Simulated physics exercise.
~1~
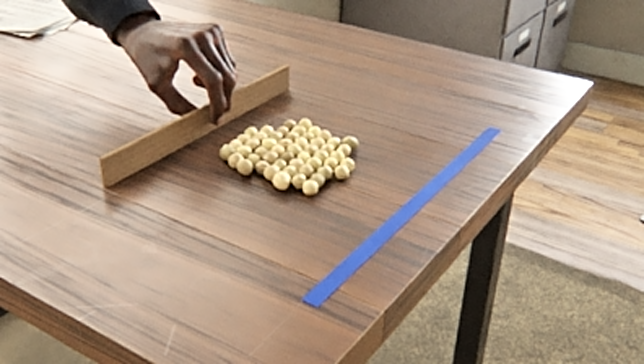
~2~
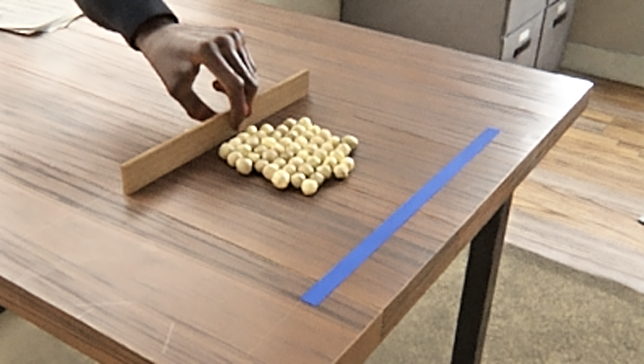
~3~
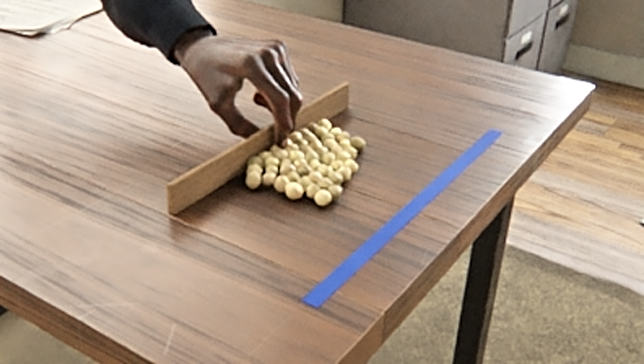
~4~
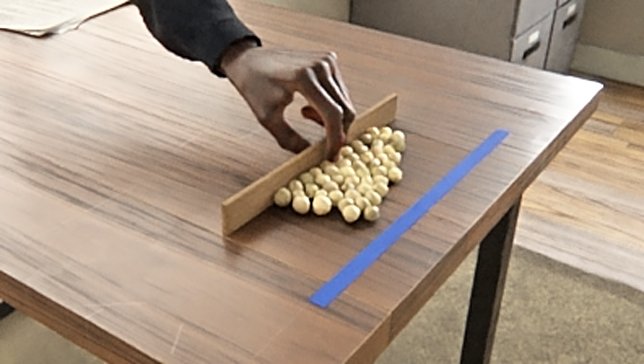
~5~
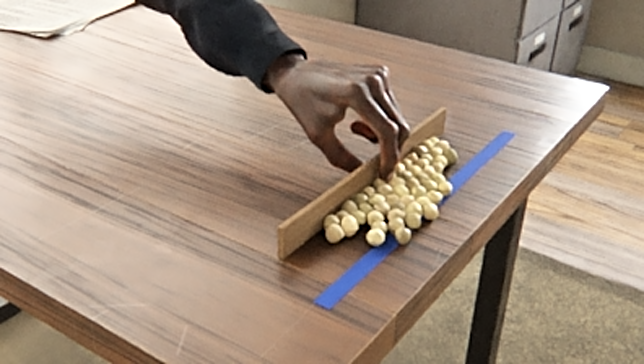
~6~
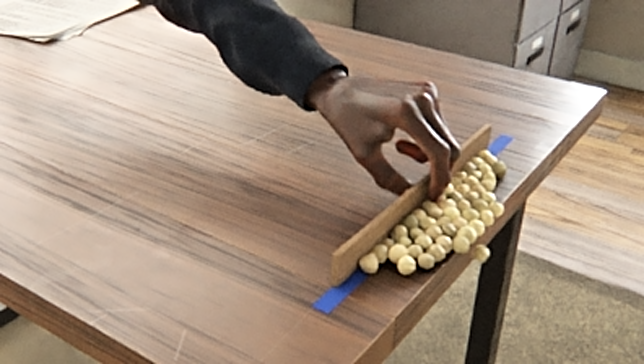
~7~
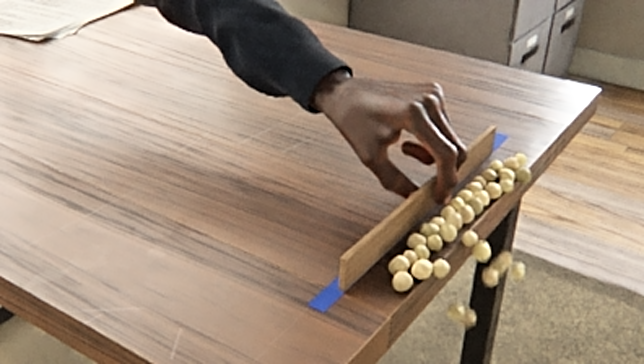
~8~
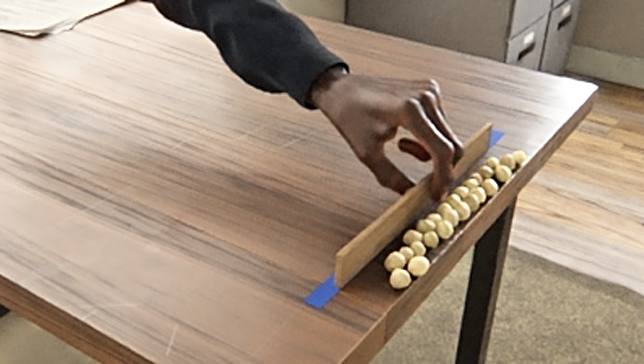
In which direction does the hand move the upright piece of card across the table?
The hand moves the card to the right, towards the blue tape near the edge of the table.
